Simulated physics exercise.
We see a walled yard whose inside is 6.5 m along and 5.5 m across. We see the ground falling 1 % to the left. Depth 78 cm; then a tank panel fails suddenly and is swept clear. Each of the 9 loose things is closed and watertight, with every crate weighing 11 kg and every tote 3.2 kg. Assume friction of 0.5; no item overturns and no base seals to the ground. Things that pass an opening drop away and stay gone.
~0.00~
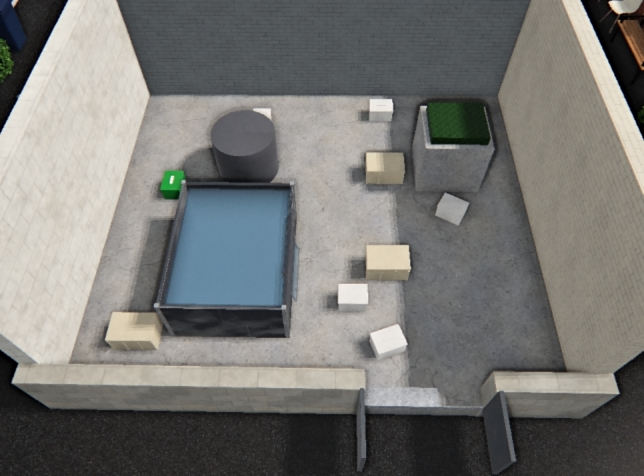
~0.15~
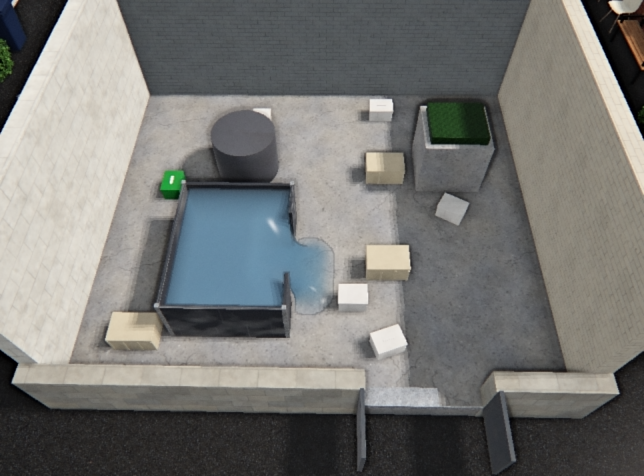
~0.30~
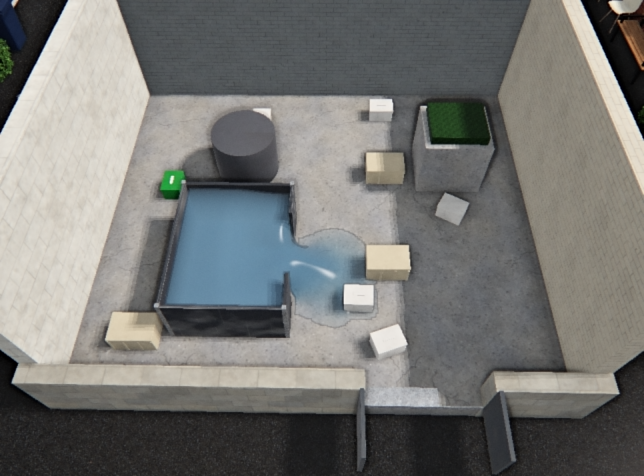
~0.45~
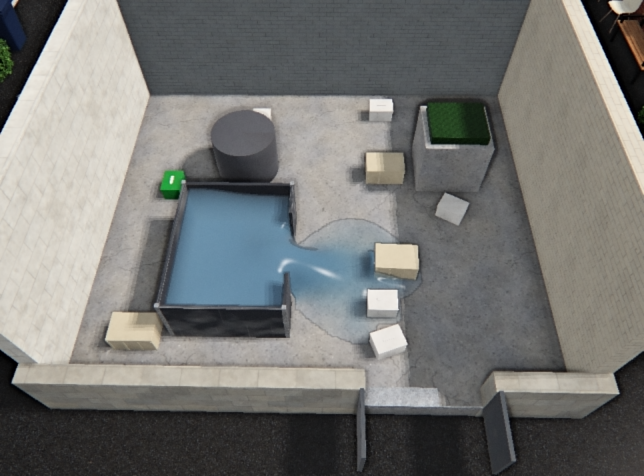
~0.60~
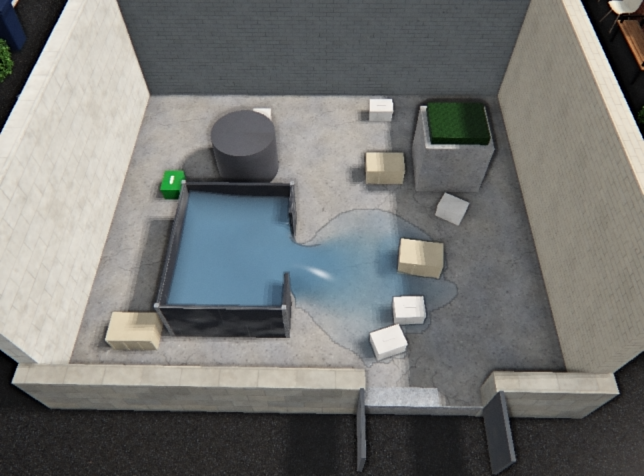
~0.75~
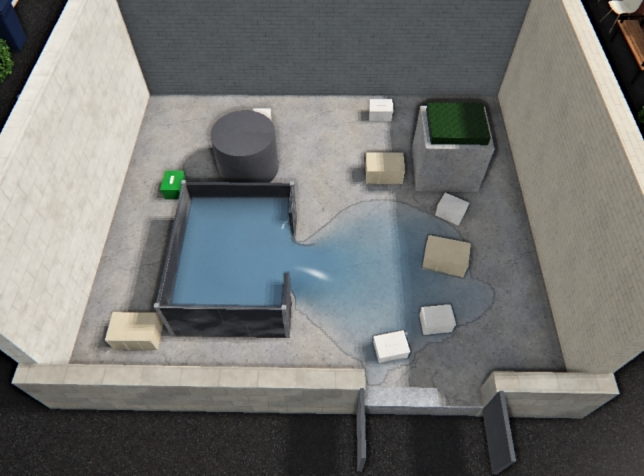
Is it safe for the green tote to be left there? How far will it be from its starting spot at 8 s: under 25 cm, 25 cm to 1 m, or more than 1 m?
It keeps its spot.
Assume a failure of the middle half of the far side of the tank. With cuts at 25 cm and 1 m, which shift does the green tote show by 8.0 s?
Under that change, the green tote covers a big distance.
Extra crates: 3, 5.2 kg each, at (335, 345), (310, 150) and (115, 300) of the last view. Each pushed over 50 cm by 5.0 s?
First within, then within, then within.
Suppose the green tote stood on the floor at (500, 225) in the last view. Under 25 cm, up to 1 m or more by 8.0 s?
I'd say it lands far off.
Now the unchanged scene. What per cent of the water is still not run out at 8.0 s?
I'd say some 78 percent hasn't gone yet.
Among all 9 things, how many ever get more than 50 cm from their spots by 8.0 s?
I get 7.
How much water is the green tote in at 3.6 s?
0 cm, roughly.
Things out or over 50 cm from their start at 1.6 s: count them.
Count: 4.
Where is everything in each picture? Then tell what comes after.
In the first frame, the green tote at (172, 180) rests on the ground; water covers 2.8 m2; 0 of 9 have shifted.
In the second frame, the green tote at (172, 180) rests on the ground; 3.5 m2 under water; 0 of 9 have shifted.
In the third frame, the green tote at (172, 180) rests on the ground; water covers 4.2 m2; 1 of 9 have shifted.
In the fourth frame, the green tote at (172, 180) rests on the ground; water covers 5.2 m2; 2 of 9 have shifted.
In the fifth frame, the green tote at (172, 180) rests on the ground; water covers 6.5 m2; 2 of 9 have shifted.
In the sixth frame, the green tote at (172, 180), on the bottom; 8.1 m2 under water; 3 of 9 have shifted.
After 1.6 s the green tote is near (172, 180), 0.0 m from its start, aground; 1 of 9 are out; 3 afloat.
After 3.6 s the green tote is near (172, 180), 0.0 m from its start, aground; 1 of 9 are out; 3 afloat.
After 5.6 s the green tote is near (172, 180), 0.0 m from its start, aground; 2 of 9 are out; 3 afloat.
After 8.0 s the green tote is near (172, 180), 0.0 m from its start, aground; 2 of 9 are out; 5 afloat.
